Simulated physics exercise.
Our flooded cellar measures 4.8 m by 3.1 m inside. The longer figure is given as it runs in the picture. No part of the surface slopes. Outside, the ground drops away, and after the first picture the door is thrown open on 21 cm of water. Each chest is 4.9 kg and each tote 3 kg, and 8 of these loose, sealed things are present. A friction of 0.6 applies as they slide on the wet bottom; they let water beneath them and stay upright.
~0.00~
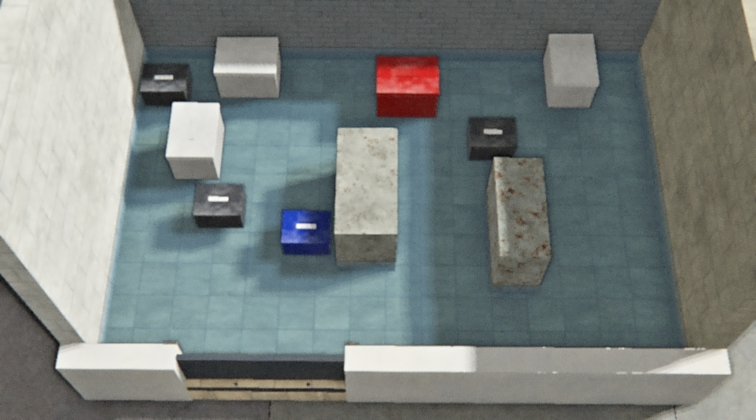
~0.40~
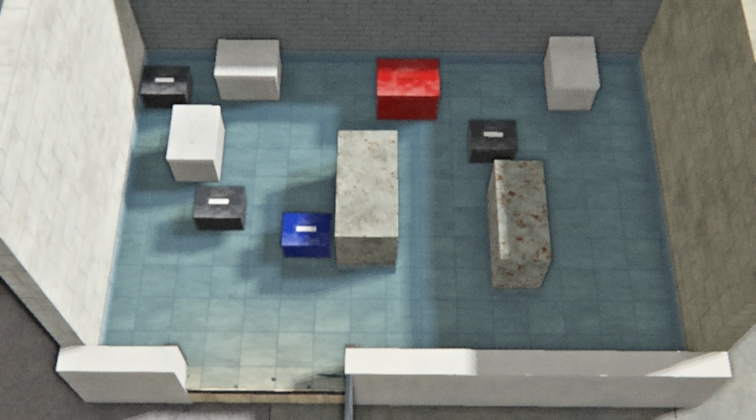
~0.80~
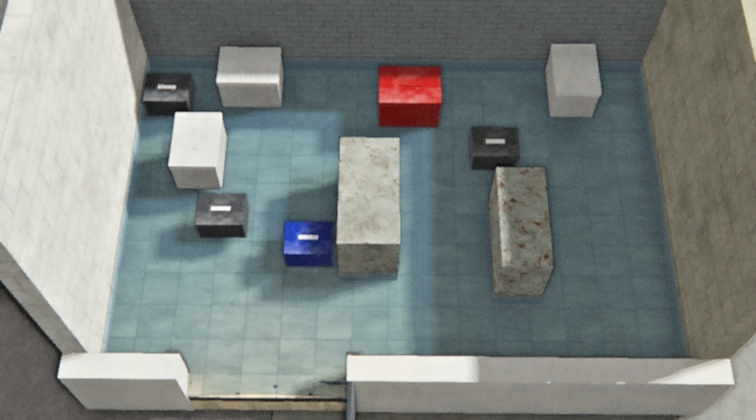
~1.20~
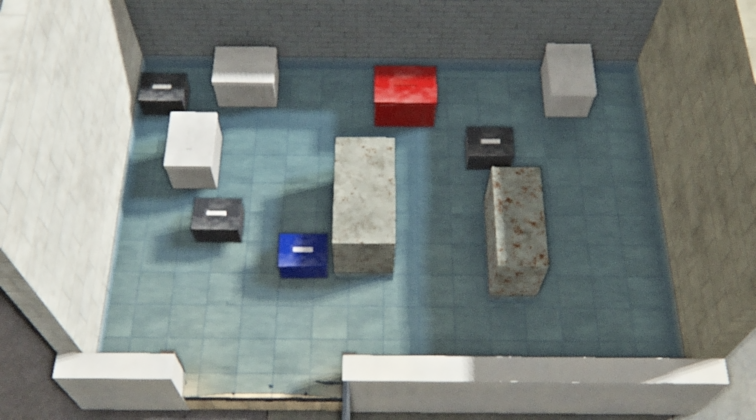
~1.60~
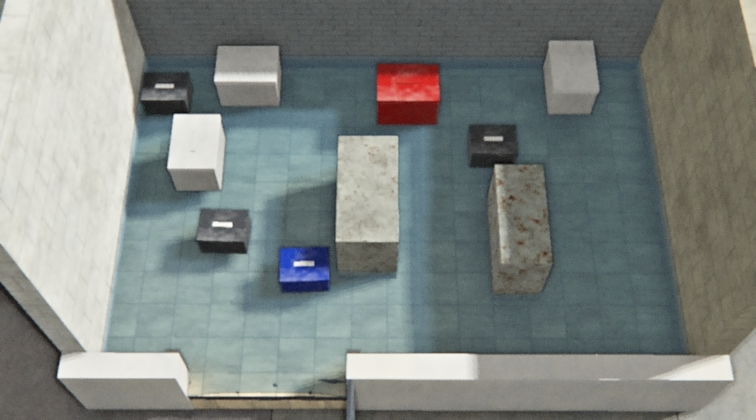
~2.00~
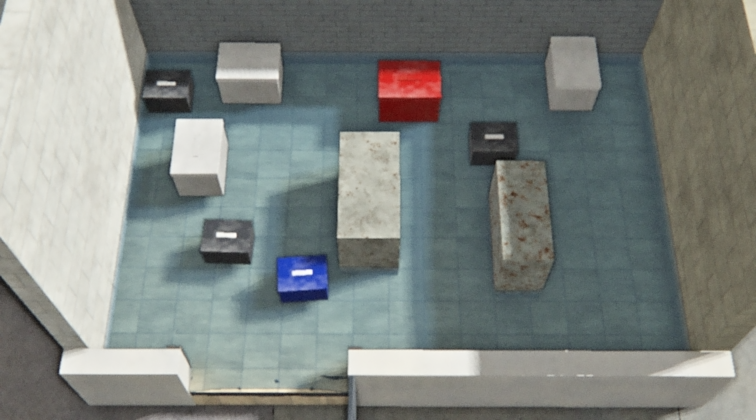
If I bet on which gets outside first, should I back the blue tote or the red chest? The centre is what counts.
Back the blue one; it gets out first.
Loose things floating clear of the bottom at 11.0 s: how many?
Count at that moment: 5.
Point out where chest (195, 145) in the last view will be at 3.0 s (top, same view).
Roughly at (191, 178).
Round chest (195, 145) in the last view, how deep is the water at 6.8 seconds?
About 15 cm.
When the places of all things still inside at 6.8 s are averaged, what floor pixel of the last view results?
(305, 165).
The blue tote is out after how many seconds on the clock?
Roughly 3.5 s, I'd say.
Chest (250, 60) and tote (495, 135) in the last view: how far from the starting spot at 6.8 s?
In order: 60 cm and 60 cm.
After 3.0 s the blue tote is near (279, 326), 0.8 m from its start, afloat; the red chest is near (404, 88), 0.1 m from its start, afloat; 0 of 8 are out; 8 afloat.
After 6.8 s the blue tote has gone out (at 3.5 s); the red chest is near (309, 102), 0.9 m from its start, afloat; 2 of 8 are out; 6 afloat.
After 11.0 s the blue tote has gone out (at 3.5 s); the red chest is near (259, 180), 1.6 m from its start, afloat; 3 of 8 are out; 5 afloat.
After 15.0 s the blue tote has gone out (at 3.5 s); the red chest is near (263, 282), 2.3 m from its start, afloat; 3 of 8 are out; 5 afloat.
